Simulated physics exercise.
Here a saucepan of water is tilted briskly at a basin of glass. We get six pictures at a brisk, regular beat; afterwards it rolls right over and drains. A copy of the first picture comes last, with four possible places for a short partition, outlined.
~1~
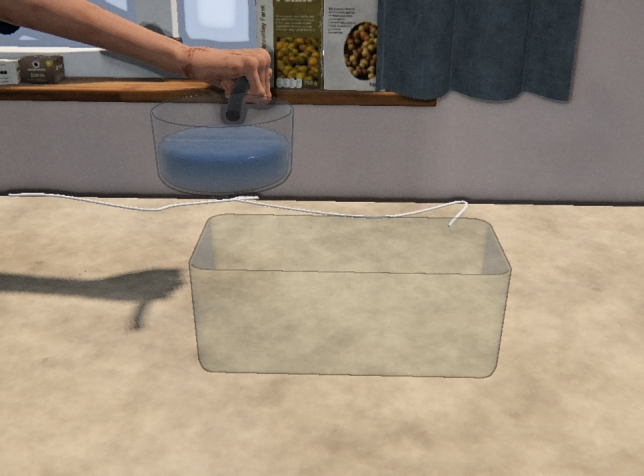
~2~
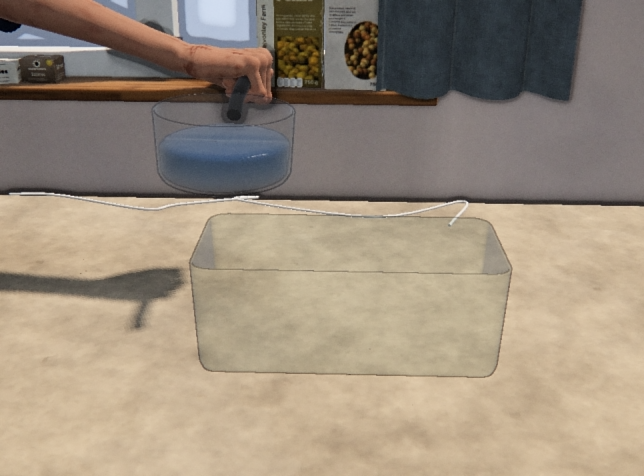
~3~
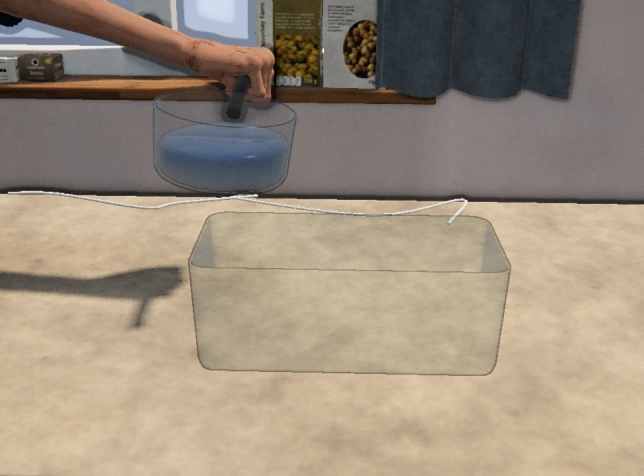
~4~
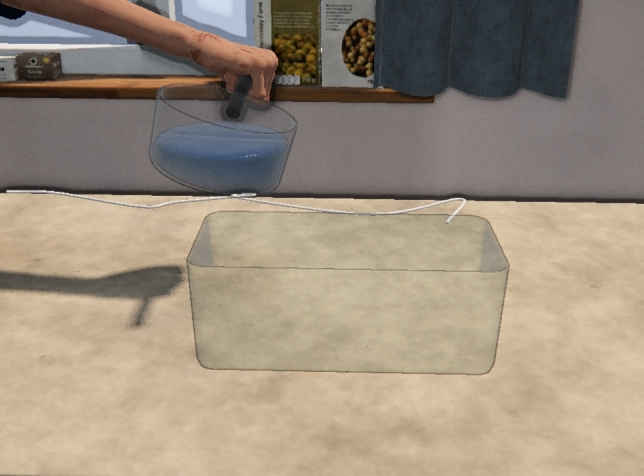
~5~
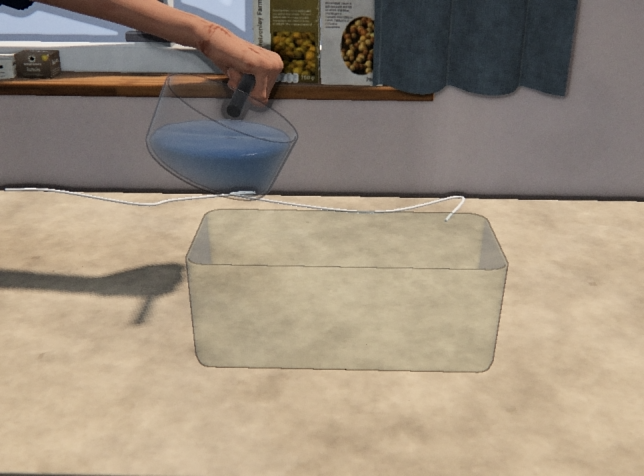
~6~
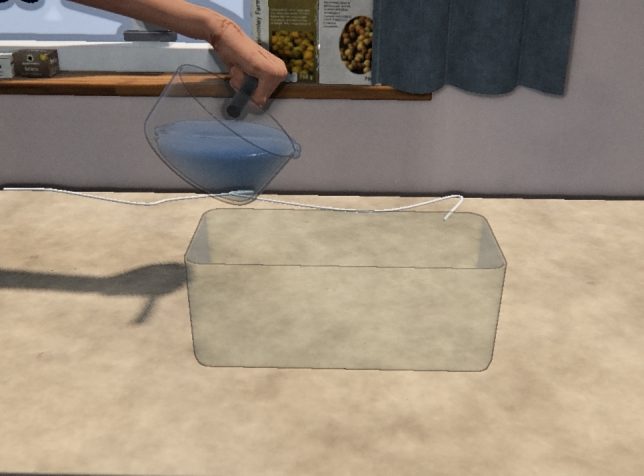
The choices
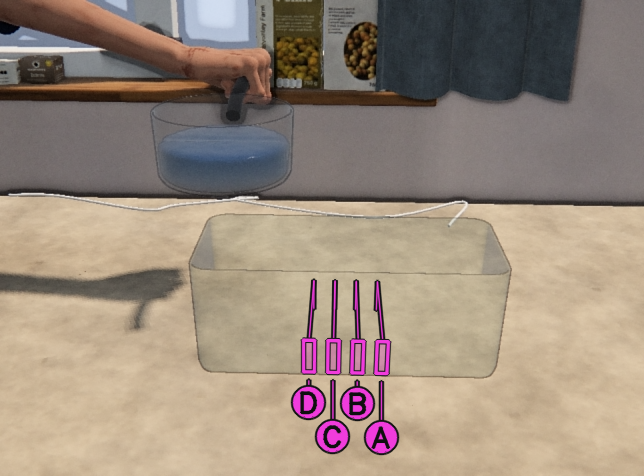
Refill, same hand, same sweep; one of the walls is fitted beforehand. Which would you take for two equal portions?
Place C.
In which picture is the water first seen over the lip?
Picture 6.
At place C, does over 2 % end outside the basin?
No, it does not.
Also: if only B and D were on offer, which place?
D.
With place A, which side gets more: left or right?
The left one.
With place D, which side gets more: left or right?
More ends on the right.
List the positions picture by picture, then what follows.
Upright, lip at (290, 109); basin from (199, 367) to (496, 373); nothing has left yet.
Upright, lip at (292, 111); nothing has left yet.
Tipped about 7°, lip at (293, 115); nothing has left yet.
Tipped about 15°, lip at (295, 124); nothing has left yet.
Tipped about 25°, lip at (296, 135); nothing has left yet.
Tipped about 37°, lip at (293, 150); water is over the lip, down to (297, 153).
On the marked copy, A at (381, 381); B at (357, 381); C at (332, 380); D at (308, 380).
For place A, about 95 % ends left of the wall and 4 % right of it.
For place B, about 87 % ends left of the wall and 13 % right of it.
For place C, about 51 % ends left of the wall and 48 % right of it.
For place D, about 28 % ends left of the wall and 71 % right of it.
